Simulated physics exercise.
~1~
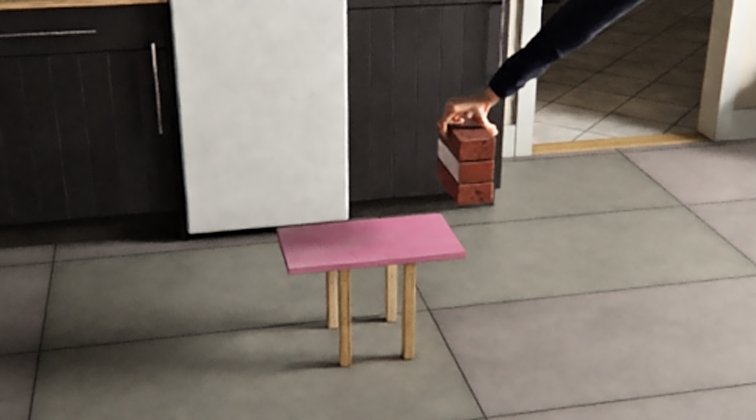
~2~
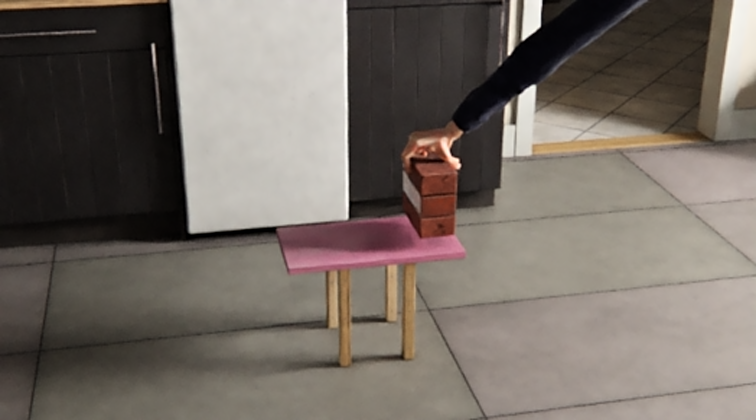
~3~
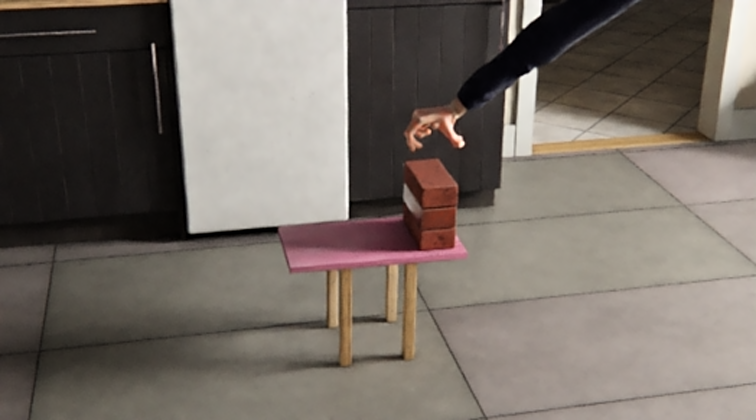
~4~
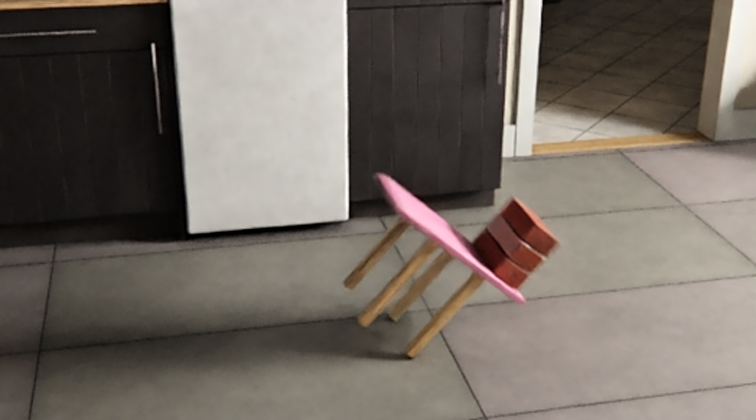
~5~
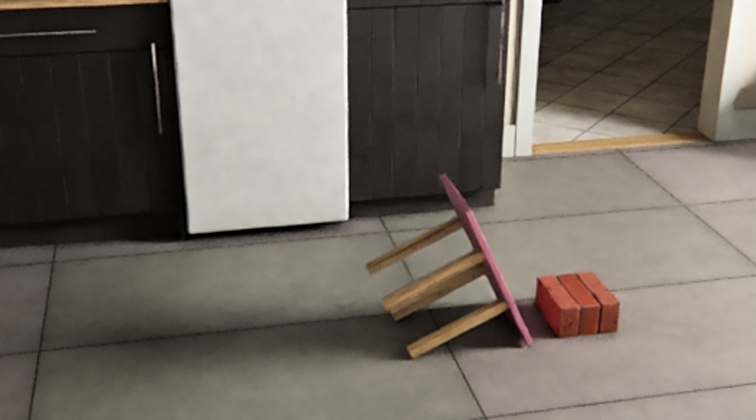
In the video, a hand lowers a stack of red bricks onto the right end of a small pink-topped trestle and lets go. The trestle tips over to the right, and the bricks slide off onto the tiled floor beside it.
